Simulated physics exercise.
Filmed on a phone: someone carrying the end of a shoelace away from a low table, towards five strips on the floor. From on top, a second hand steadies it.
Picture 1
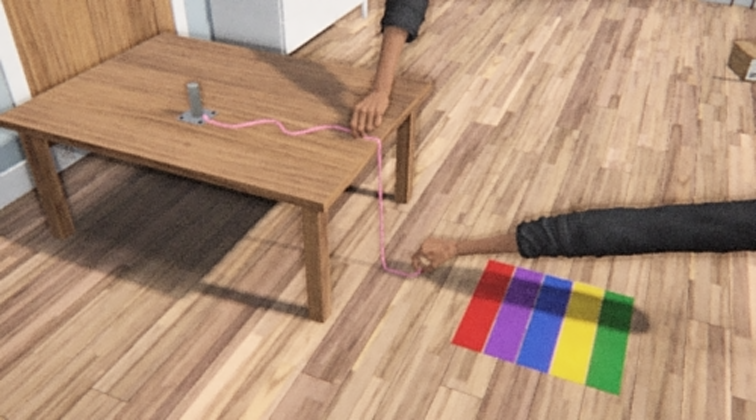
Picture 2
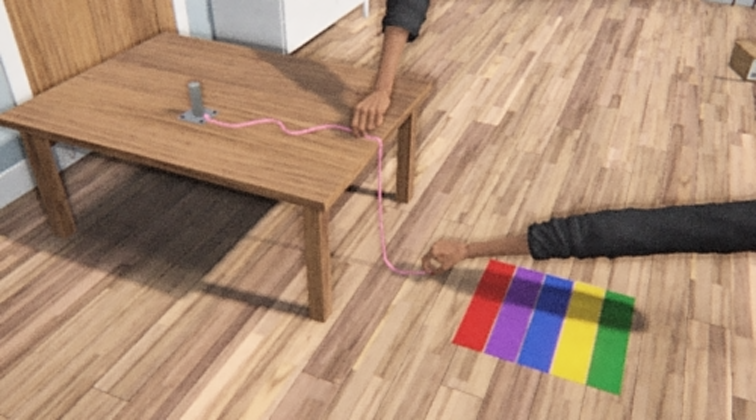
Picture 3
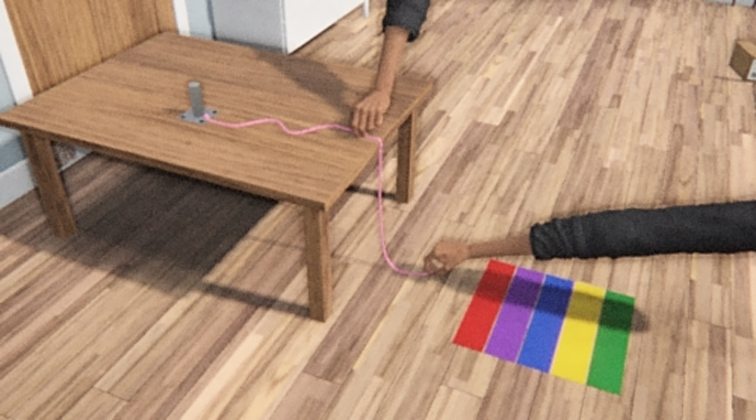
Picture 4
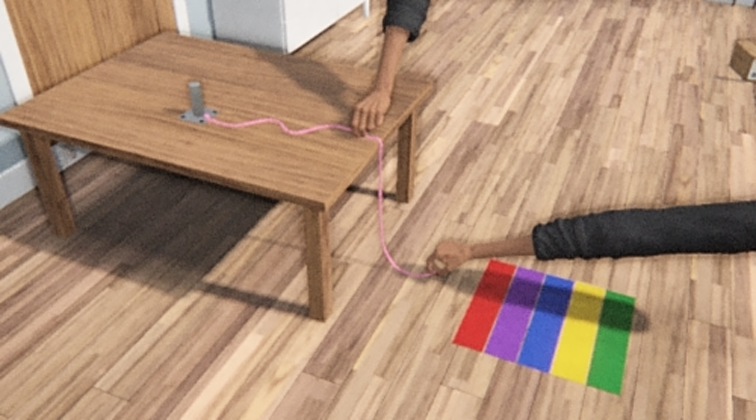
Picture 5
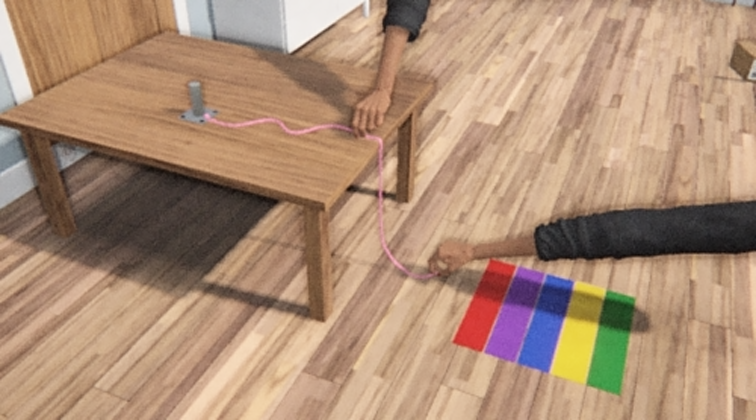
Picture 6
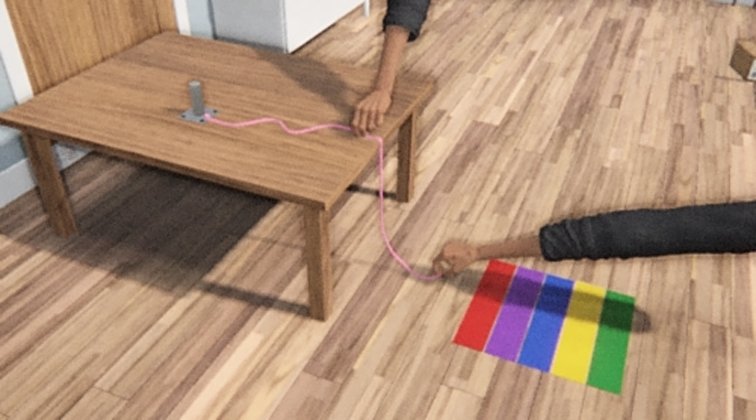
On a wood floor beside a low wooden table, one hand rests at the table's edge on a pink shoelace tied near a small grey post, while another holds its hanging end near five coloured strips. The lower hand moves slightly right, drawing the end a little closer to the red strip.
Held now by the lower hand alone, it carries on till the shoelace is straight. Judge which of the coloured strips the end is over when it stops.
It is over the blue strip.
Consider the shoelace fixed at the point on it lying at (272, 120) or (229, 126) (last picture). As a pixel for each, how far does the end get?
(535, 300) and (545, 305).
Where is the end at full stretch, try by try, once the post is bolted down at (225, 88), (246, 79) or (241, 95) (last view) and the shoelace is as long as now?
Going through the tries, you get (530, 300), then (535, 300), then (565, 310).
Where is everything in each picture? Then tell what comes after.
End (420, 269); red (473, 331); purple (505, 340); blue (537, 350); yellow (571, 360); green (606, 371), in the first picture.
End (430, 271); shoelace through (223, 124) (281, 125) (334, 126) (380, 153) (380, 208) (385, 258), in the second picture.
End (432, 272), in the third picture.
End (434, 272); shoelace through (223, 124) (281, 125) (334, 126) (380, 153) (380, 207) (389, 258), in the fourth picture.
End (437, 273), in the fifth picture.
End (441, 274); shoelace through (224, 124) (282, 124) (334, 126) (381, 152) (381, 207) (397, 258), in the sixth picture.
A little later, end near (485, 286); over red.
Next, end near (525, 297); over purple.
When it is tight, end near (550, 304); over blue. Over blue.
